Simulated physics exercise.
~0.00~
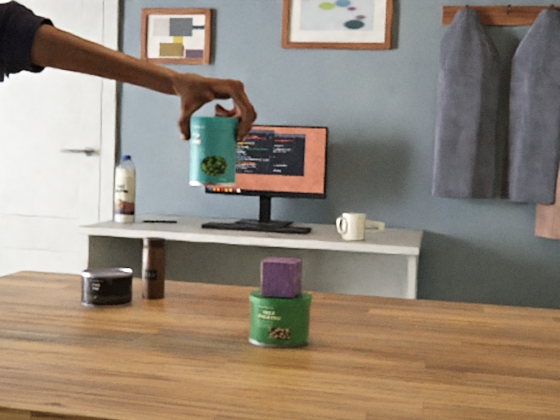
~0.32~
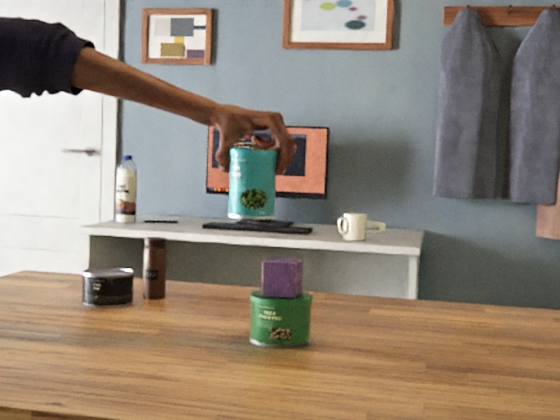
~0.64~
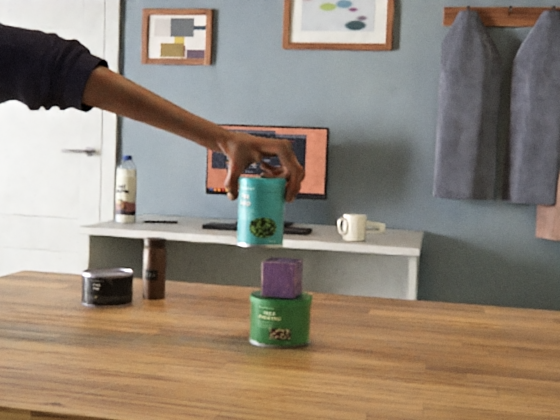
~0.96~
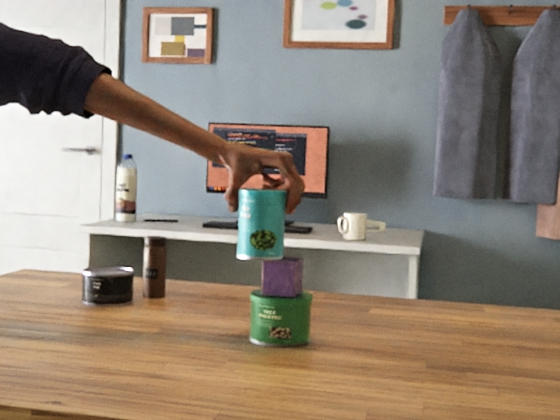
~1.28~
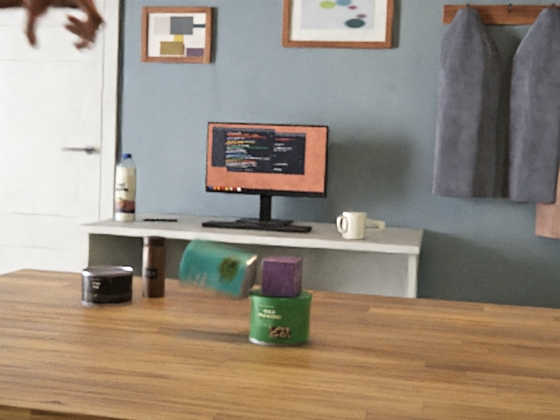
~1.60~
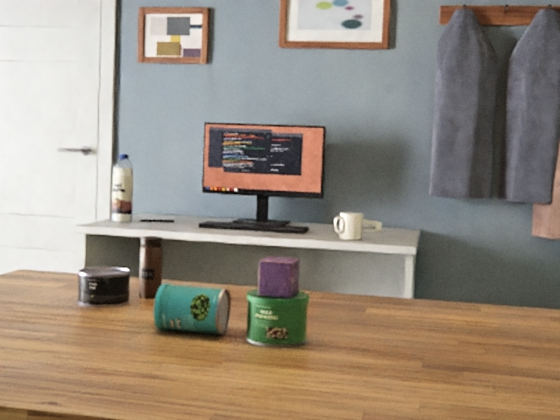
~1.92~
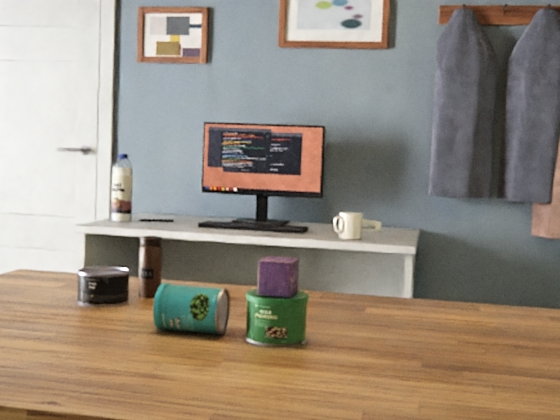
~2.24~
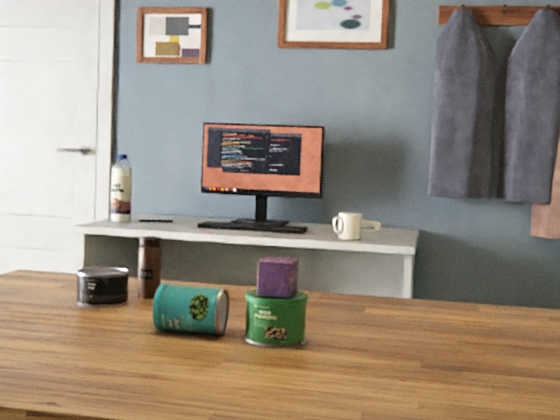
We see a hand lower a turquoise pot onto a purple block atop a green tub on a wooden table, then let go and withdraw. The pot topples off to the left and ends lying on its side, while the block stays on the tub.
